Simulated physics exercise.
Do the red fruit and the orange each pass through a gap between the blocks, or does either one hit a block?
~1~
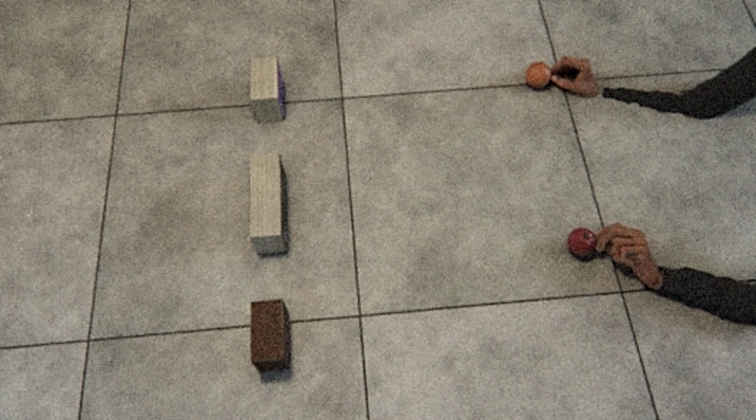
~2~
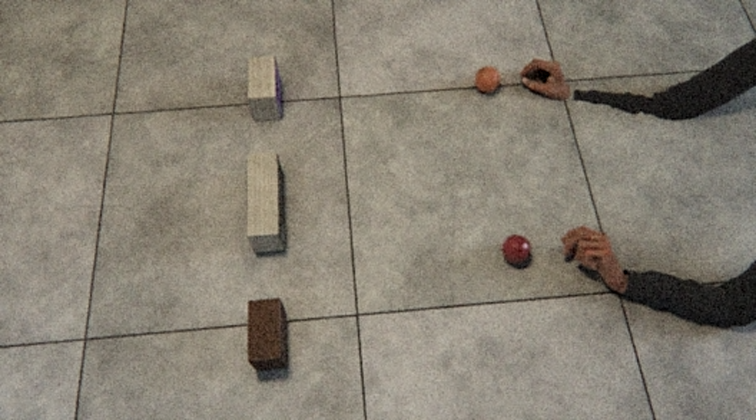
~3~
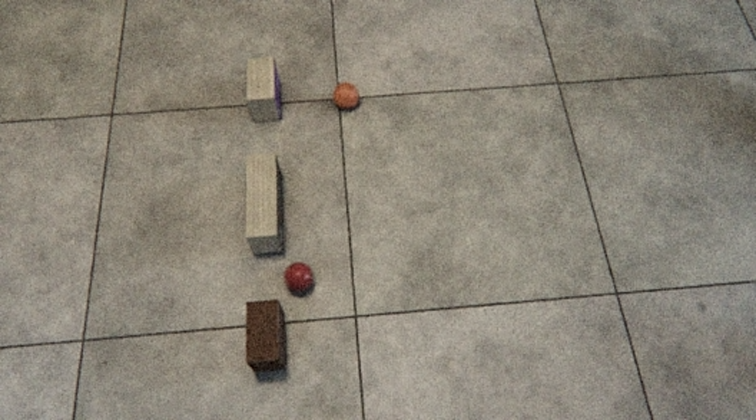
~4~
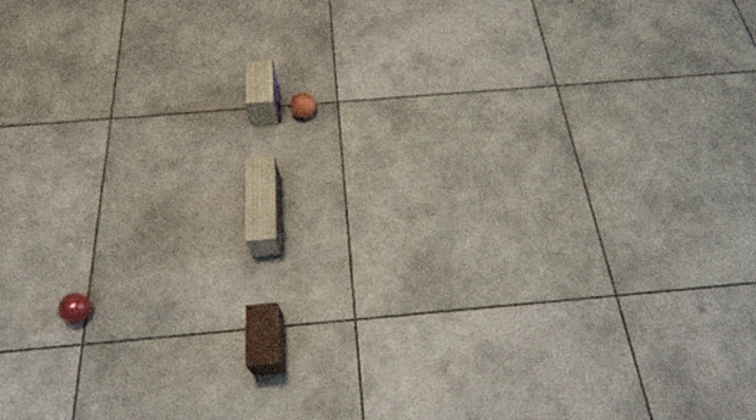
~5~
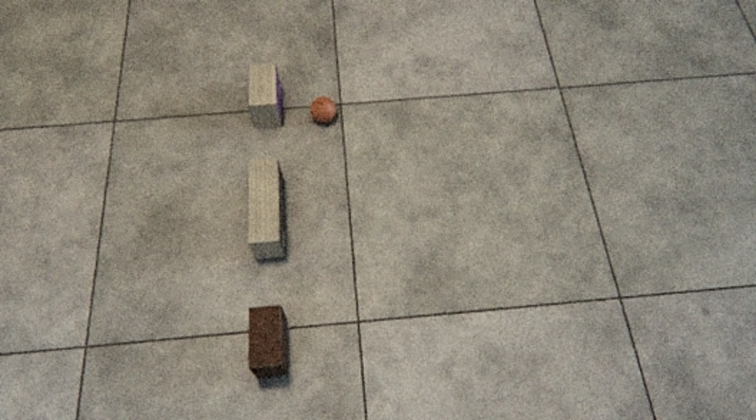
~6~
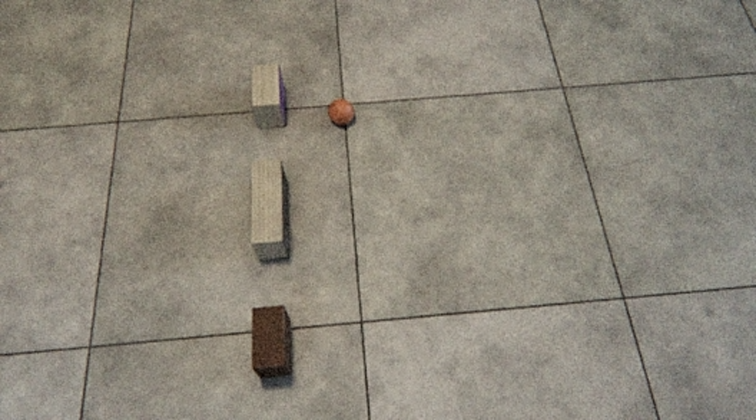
The red fruit passes cleanly through its gap, but the orange hits the top block and rolls back to the right.
